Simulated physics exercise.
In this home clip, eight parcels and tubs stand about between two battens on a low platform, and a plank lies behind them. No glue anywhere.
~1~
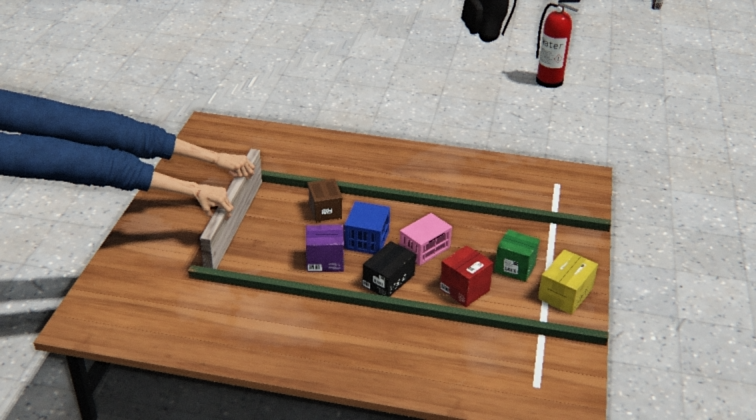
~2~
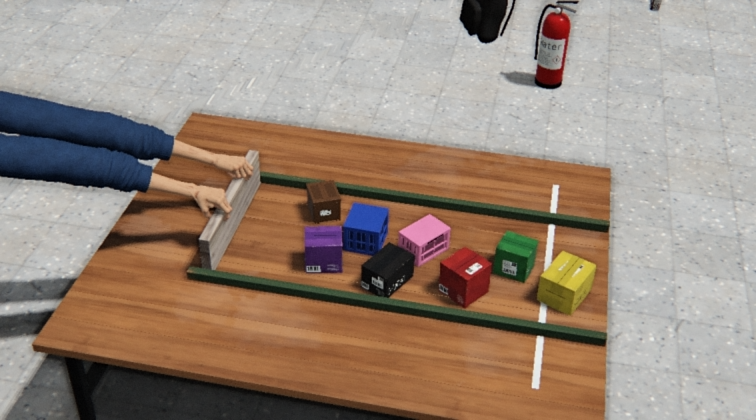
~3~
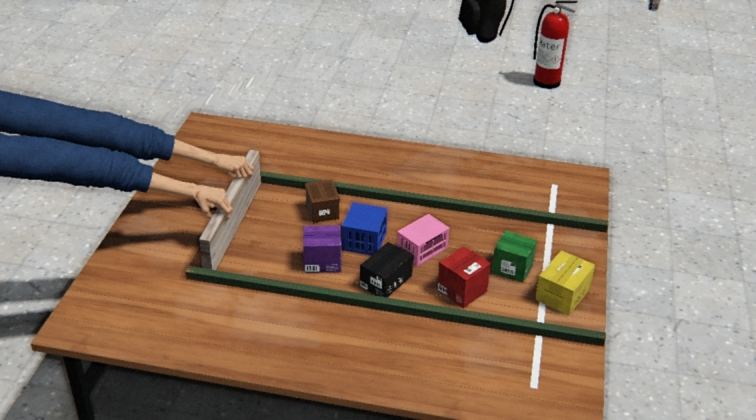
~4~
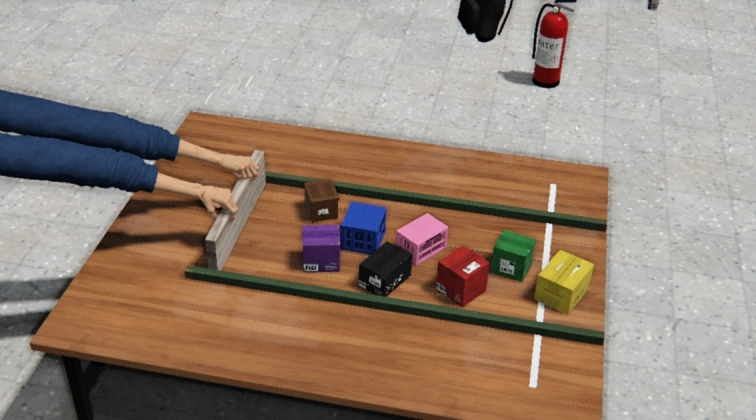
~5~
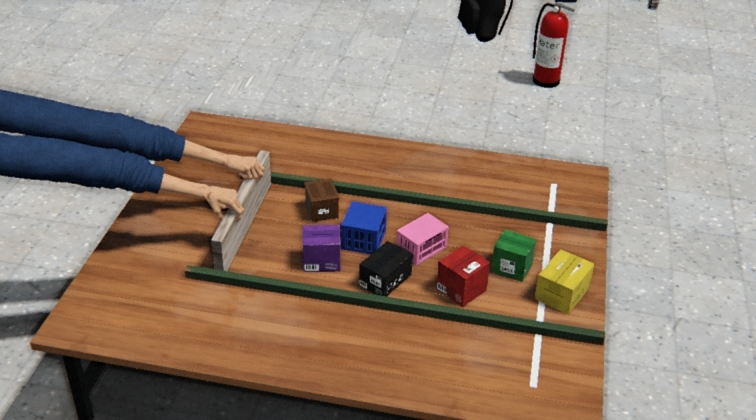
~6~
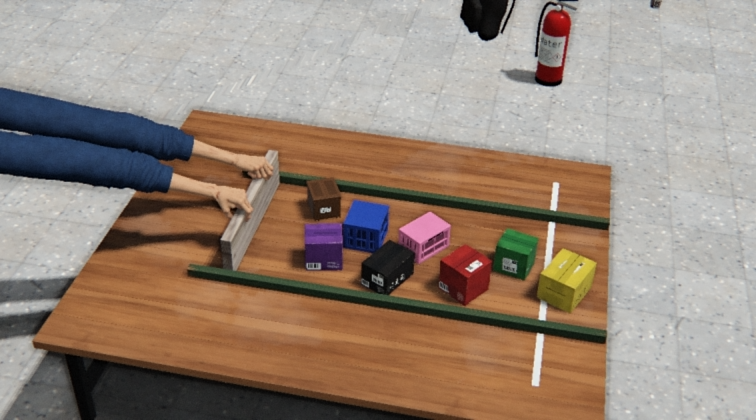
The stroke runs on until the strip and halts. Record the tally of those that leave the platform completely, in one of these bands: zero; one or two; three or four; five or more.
Tally: Three or four.
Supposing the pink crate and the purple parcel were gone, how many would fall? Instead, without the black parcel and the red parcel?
The first count is 1 and the second is 1.
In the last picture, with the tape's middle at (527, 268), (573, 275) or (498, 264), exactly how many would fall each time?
In that order 3, 5 and 1.
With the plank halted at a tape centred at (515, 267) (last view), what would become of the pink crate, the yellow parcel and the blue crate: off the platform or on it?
Taking them in turn: Pink crate is still there, yellow parcel ends up off it, blue crate is still there.
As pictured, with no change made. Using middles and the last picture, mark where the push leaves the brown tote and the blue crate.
Listed as asked: First (566, 235), and then (577, 262).
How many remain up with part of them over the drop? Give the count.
1 overhanging.
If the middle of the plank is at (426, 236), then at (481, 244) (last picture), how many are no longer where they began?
First 7, after that 8.
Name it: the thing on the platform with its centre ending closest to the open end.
The black parcel, it is.
Soon after, none off yet; yellow parcel at rest near (567, 280); green parcel at rest near (516, 254); red parcel at rest near (465, 275).
Then, none off yet; yellow parcel moved a little near (579, 283); green parcel moved about its own width near (550, 262); red parcel moved well along near (533, 283).
At rest, the number that fall off is three or four; fallen, pink crate, red parcel, green parcel and yellow parcel.
